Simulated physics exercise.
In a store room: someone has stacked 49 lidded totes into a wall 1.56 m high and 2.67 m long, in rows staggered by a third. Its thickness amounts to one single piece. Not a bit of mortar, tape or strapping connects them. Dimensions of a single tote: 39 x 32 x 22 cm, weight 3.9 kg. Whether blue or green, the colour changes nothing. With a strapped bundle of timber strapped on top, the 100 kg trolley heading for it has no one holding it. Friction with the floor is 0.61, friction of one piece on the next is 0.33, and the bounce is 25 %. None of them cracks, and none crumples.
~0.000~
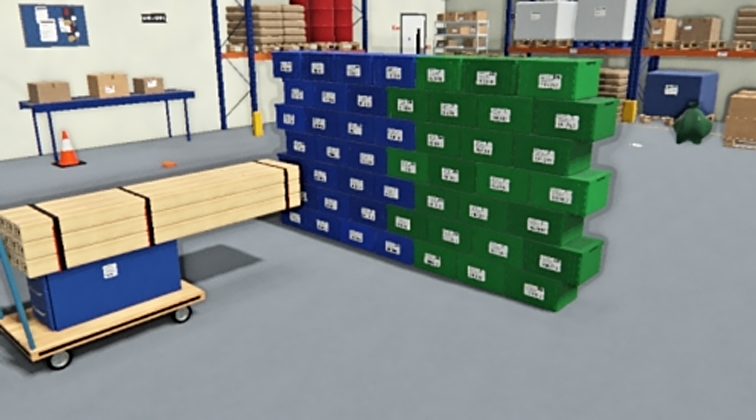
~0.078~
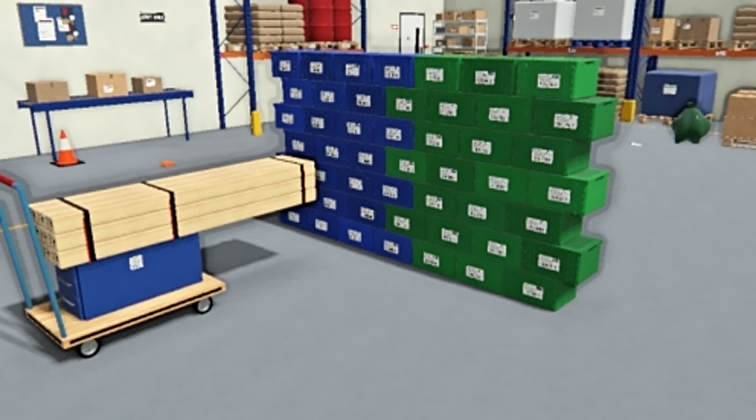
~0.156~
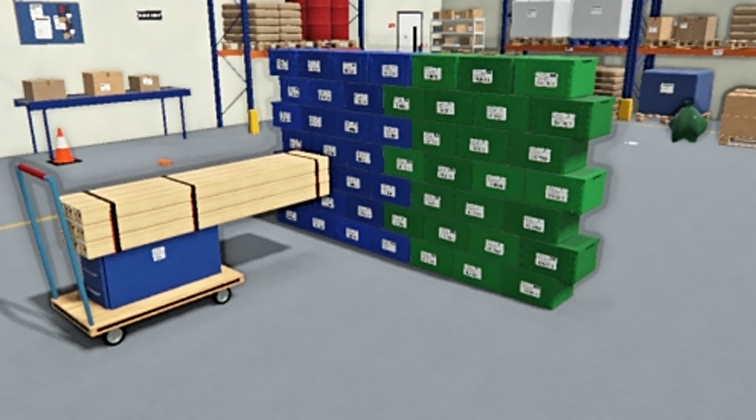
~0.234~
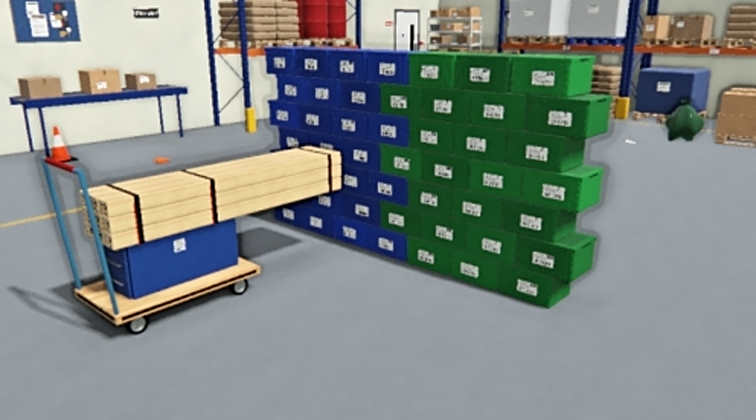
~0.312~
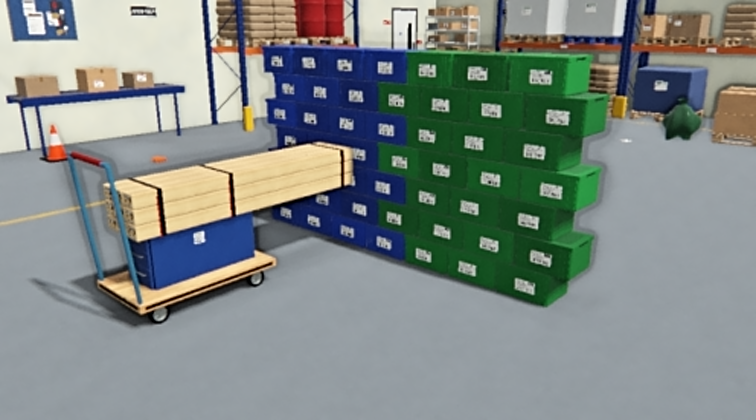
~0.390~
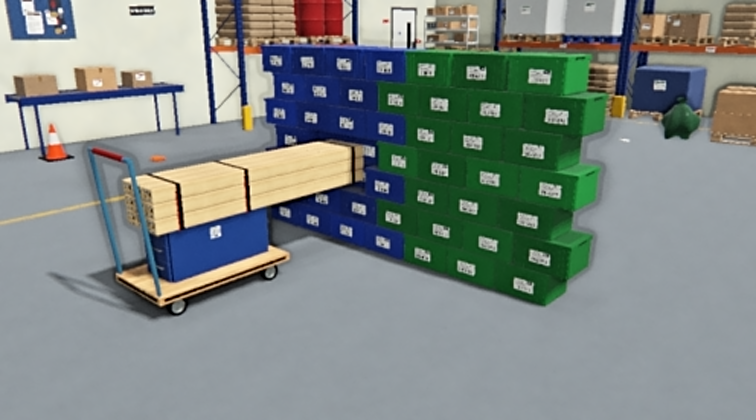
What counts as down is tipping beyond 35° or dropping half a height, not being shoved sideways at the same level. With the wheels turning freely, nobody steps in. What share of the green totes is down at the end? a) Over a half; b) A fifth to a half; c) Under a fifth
Answer: C.
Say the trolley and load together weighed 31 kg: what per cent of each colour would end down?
Blue 0, green 0 per cent.
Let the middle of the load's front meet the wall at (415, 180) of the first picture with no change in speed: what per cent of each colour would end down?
Blue 0 %, green 10 %.
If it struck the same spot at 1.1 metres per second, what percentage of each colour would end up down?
Down at the end: Blue 0 per cent, green 0 per cent.
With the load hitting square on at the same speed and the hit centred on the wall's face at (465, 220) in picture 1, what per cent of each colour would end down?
That hit would leave blue at 0 and green at 60 per cent down.
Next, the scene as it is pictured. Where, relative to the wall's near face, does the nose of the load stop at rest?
Looks like around 100 cm beyond, give or take.
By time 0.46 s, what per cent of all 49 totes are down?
0 per cent at that moment.
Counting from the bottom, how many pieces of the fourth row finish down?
2 in total.
After 0.46 s, load 23 cm past the wall's line, still rolling; none of the 24 green totes down (0 of 49 in all colours); top green tote unmoved.
After 0.64 s, load 46 cm past the wall's line, still rolling; none of the 24 green totes down (0 of 49 in all colours); top green tote unmoved; top blue tote 9 cm from its place.
After 0.96 s, load 81 cm past the wall's line, still rolling; none of the 24 green totes down (3 of 49 in all colours); top green tote unmoved; top blue tote 16 cm from its place.
After 1.24 s, load 98 cm past the wall's line, still rolling; none of the 24 green totes down (3 of 49 in all colours); top green tote unmoved; top blue tote 17 cm from its place.
In the end (1.8 s), load 98 cm past the wall's line, stopped; none of the 24 green totes down (3 of 49 in all colours); top green tote unmoved; top blue tote 4° from how it stood. That is 0 per cent. From the last view, middles, top green tote near (492, 70), top blue tote near (374, 63).
